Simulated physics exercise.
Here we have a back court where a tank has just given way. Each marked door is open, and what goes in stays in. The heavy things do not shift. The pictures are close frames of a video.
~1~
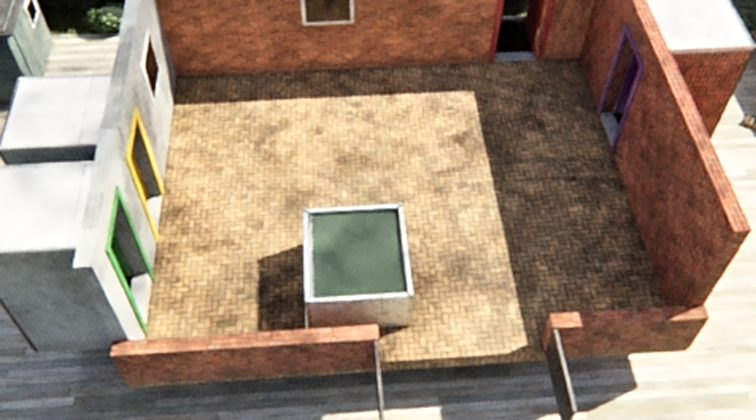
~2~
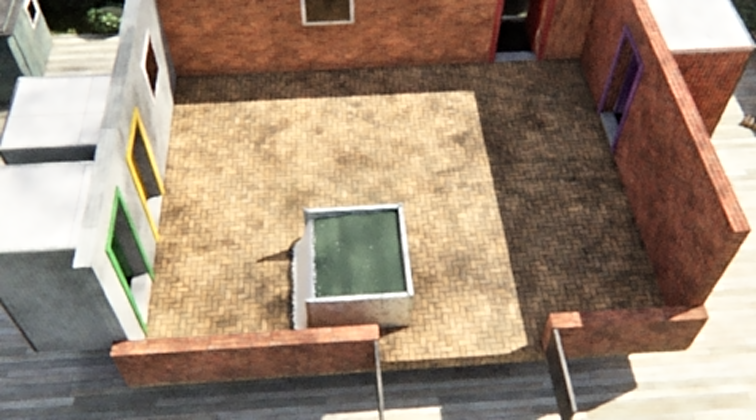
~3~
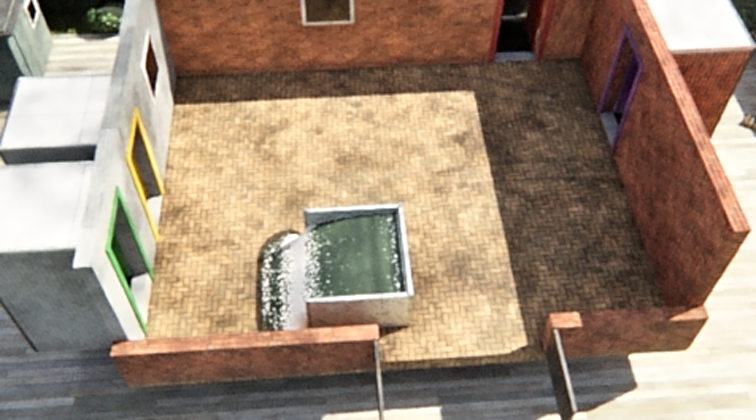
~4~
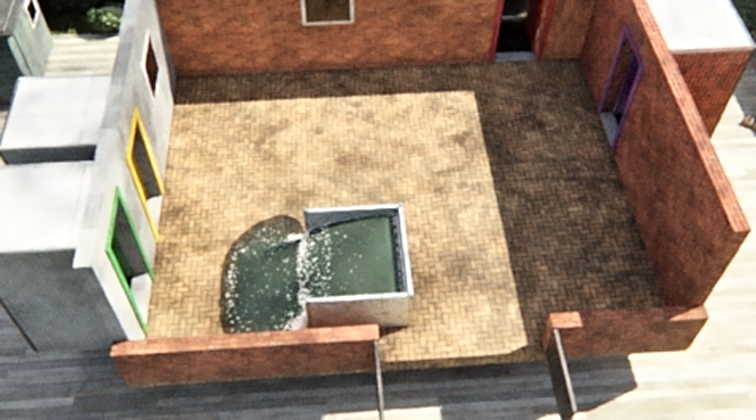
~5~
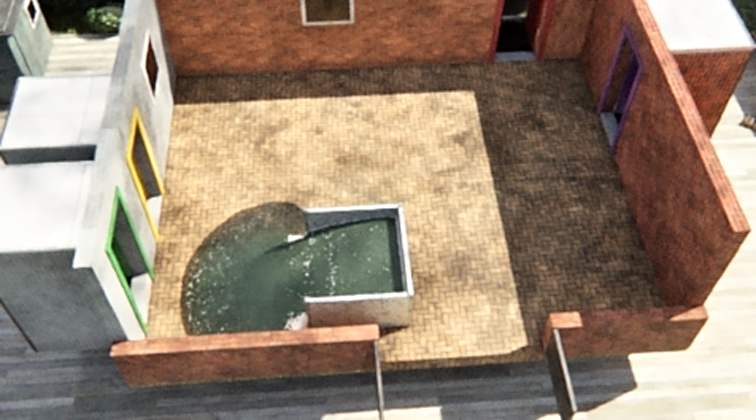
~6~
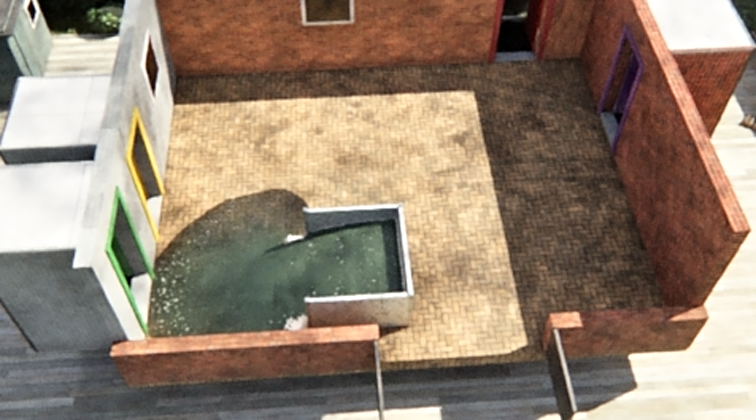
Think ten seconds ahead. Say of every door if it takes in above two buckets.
The red door stays under that; the yellow door takes more than that; the green door takes more than that; the purple door stays under that.
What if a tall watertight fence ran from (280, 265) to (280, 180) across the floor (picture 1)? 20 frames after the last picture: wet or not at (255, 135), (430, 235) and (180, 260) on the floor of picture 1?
One after the other: Awash, dry, wet.
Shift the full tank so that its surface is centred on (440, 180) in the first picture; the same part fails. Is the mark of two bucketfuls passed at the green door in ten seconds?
My reading: Green lets less in.
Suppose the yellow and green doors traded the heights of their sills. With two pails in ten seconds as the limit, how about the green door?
In short: Green lets more in.
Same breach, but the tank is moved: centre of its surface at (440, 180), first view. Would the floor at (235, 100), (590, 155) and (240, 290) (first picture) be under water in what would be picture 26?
As listed: Covered, clear, awash.
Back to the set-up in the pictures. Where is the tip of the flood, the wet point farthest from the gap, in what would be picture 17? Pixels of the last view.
At about (174, 107).
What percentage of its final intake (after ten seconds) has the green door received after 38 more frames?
Roughly 100 per cent.
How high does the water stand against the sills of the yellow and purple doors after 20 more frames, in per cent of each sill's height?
About 240 and 0 per cent.
A moment on, water covers 20 % of the floor; the red door not reached, the yellow door over two buckets in, the green door over two buckets in, the purple door not reached.
Next, water covers 20 % of the floor; the red door not reached, the yellow door far over two buckets in, the green door far over two buckets in, the purple door not reached.
Then, water covers 30 % of the floor; the red door not reached, the yellow door far over two buckets in, the green door far over two buckets in, the purple door not reached.
Later, water covers 50 % of the floor; the red door not reached, the yellow door far over two buckets in, the green door far over two buckets in, the purple door not reached.
In the end, water covers 70 % of the floor; the red door wet at the sill, nothing in, the yellow door far over two buckets in, the green door far over two buckets in, the purple door wet at the sill, nothing in.
